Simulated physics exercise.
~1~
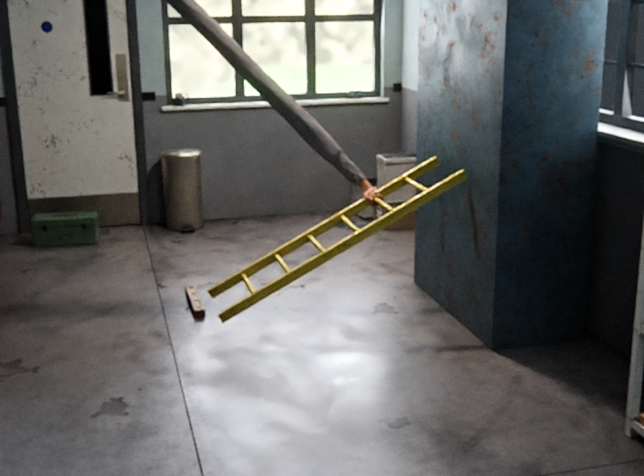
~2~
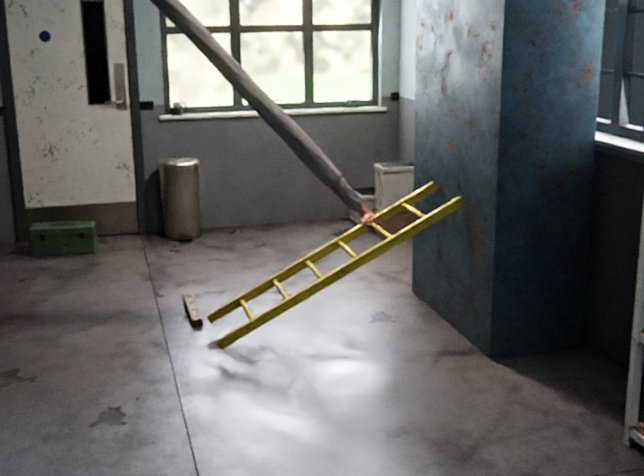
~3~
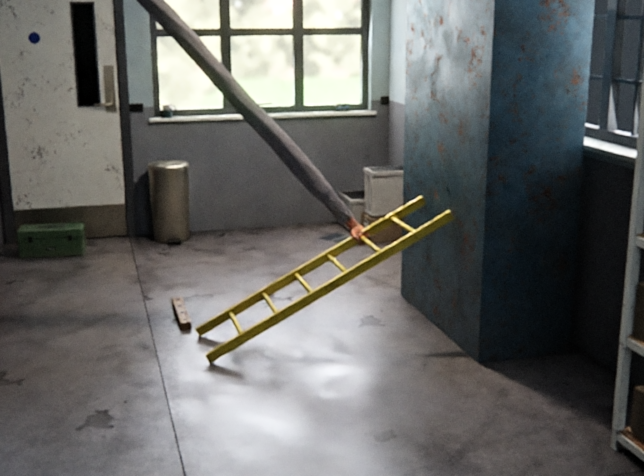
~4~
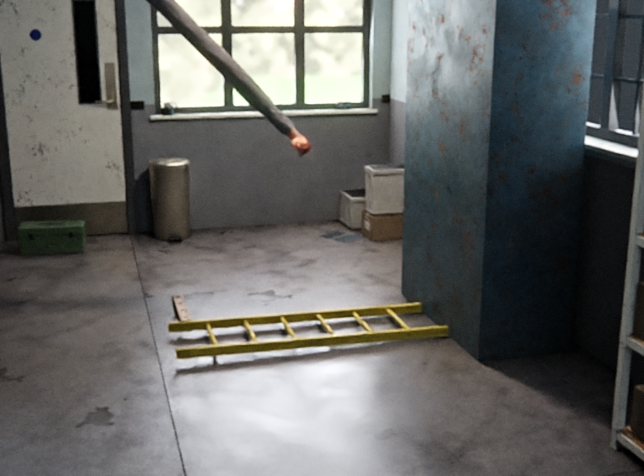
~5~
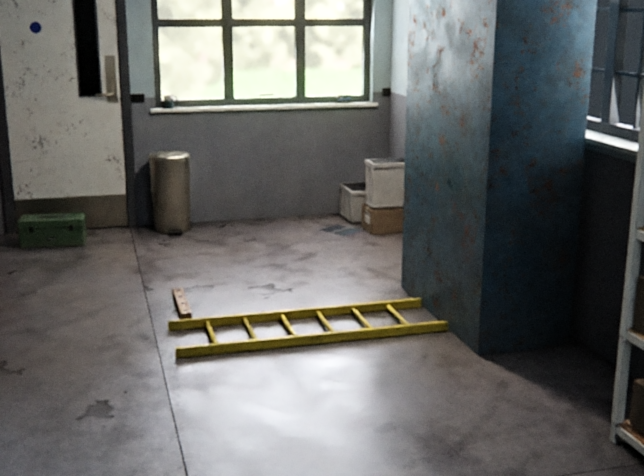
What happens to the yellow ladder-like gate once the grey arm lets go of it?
It does not stay at a slant. It slips down and ends up lying on the floor, with one end by the blue cupboard.
